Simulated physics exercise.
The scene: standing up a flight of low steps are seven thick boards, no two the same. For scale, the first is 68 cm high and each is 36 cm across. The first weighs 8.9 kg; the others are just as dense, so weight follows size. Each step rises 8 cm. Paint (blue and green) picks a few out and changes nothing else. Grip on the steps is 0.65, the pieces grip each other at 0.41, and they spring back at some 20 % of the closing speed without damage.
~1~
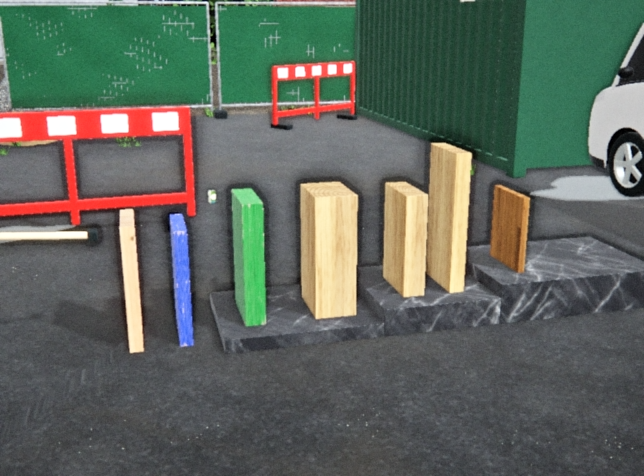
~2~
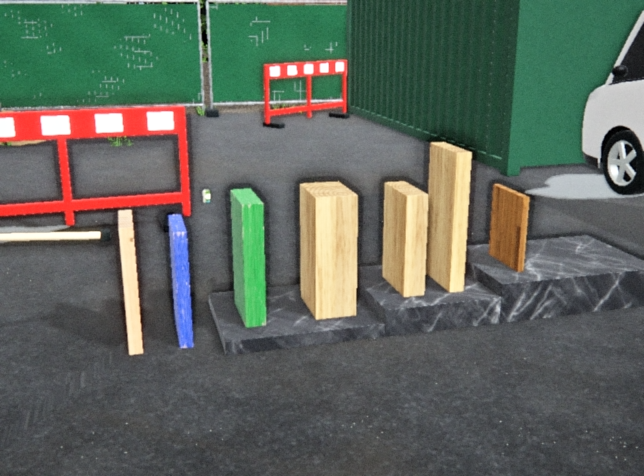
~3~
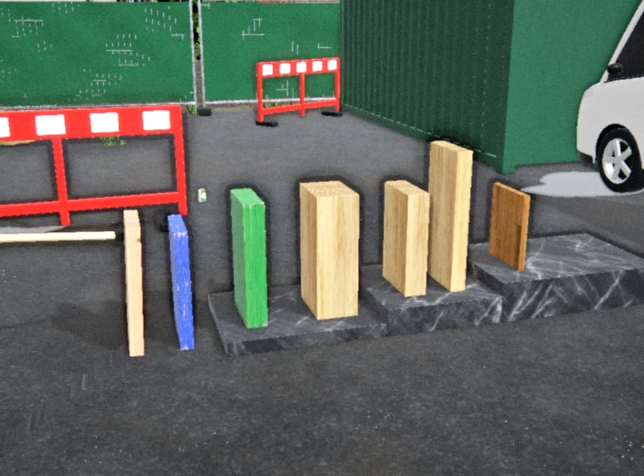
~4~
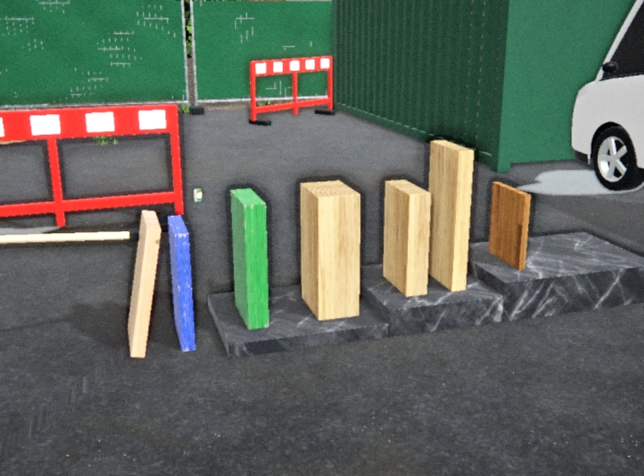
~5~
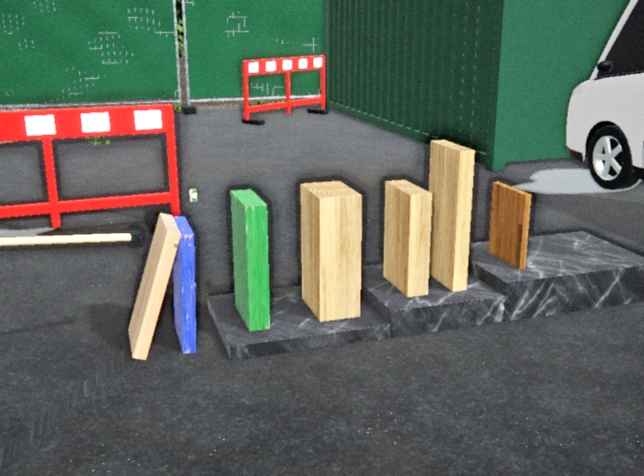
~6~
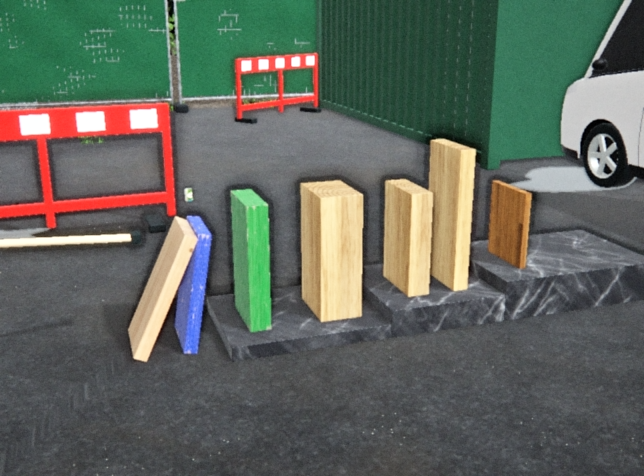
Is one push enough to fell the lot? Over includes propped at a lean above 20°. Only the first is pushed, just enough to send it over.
Yes, the whole lot goes.
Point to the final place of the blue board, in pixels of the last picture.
Around (239, 303).
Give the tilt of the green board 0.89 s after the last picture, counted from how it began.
Roughly 40°.
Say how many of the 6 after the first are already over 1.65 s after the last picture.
By then 6.
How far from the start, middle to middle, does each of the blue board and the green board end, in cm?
About: Blue 30, green 40.
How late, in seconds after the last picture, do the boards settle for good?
Around 2.5 s.
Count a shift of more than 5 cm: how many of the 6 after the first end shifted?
Shifted: 6.
Then, 0.89 s after the last picture, 2 of the 6 other boards over; blue board leaning 51°; green board leaning 37°.
Then, 1.65 s after the last picture, 6 of the 6 other boards over; blue board leaning 62°; green board leaning 61°.
At rest, 6 of the 6 other boards over; blue board leaning 62°; green board leaning 61°. Not one is left standing. As the last picture would show them, middles, blue board near (239, 303), green board near (310, 274).
